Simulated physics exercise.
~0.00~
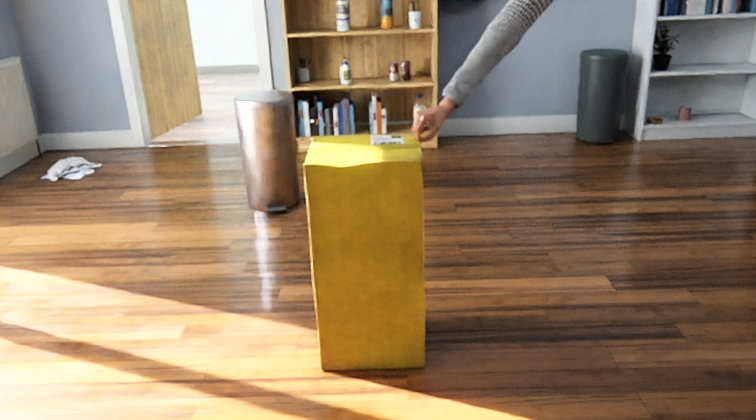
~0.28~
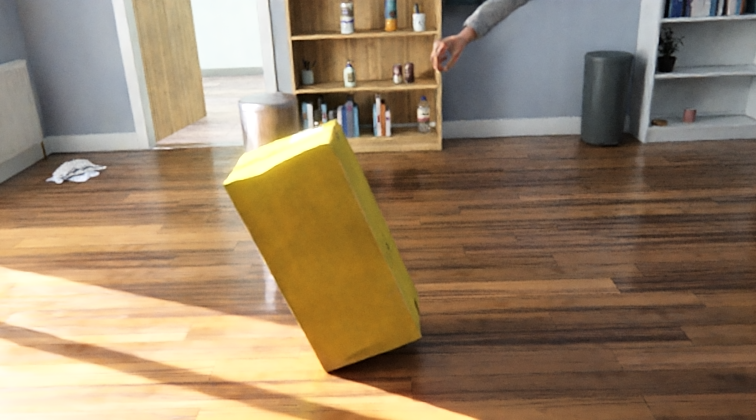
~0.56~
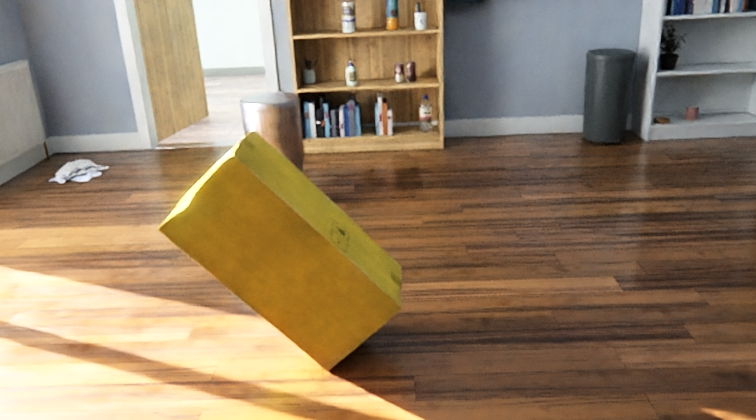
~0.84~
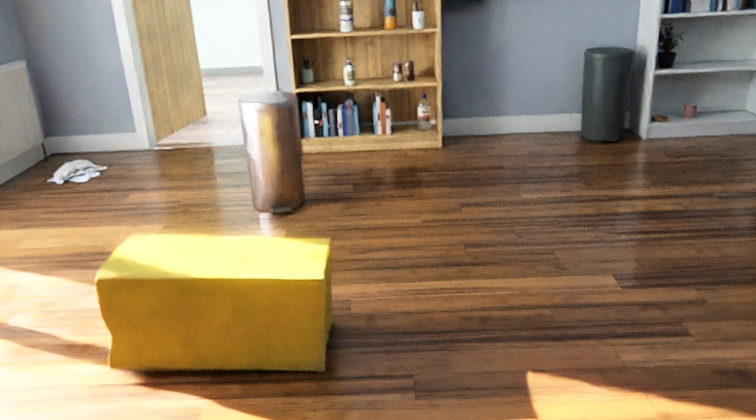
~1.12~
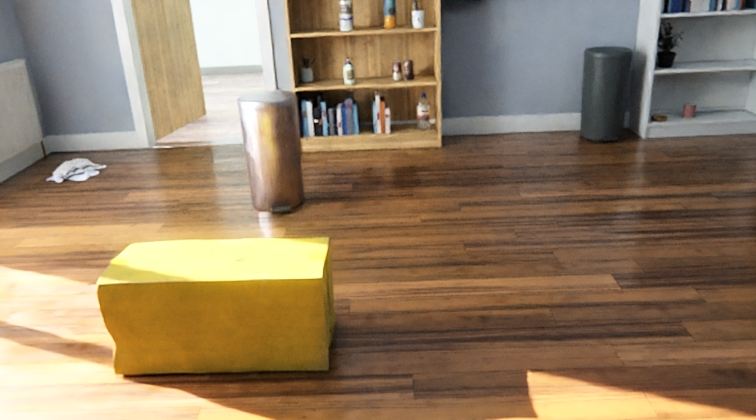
An arm in a grey sleeve reaches in from the upper right, its hand at the top of a tall yellow box standing upright on a glossy wooden floor. The slightly swaying view looks across a sunlit room, with a wooden bookcase and a shiny brownish bin behind the box, a doorway to the left and a dark grey bin to the right. The box tips to the left as the hand lets go and draws back. It leans further over on its lower edge, then topples down onto its side. It ends lying still on the floor at the lower left.
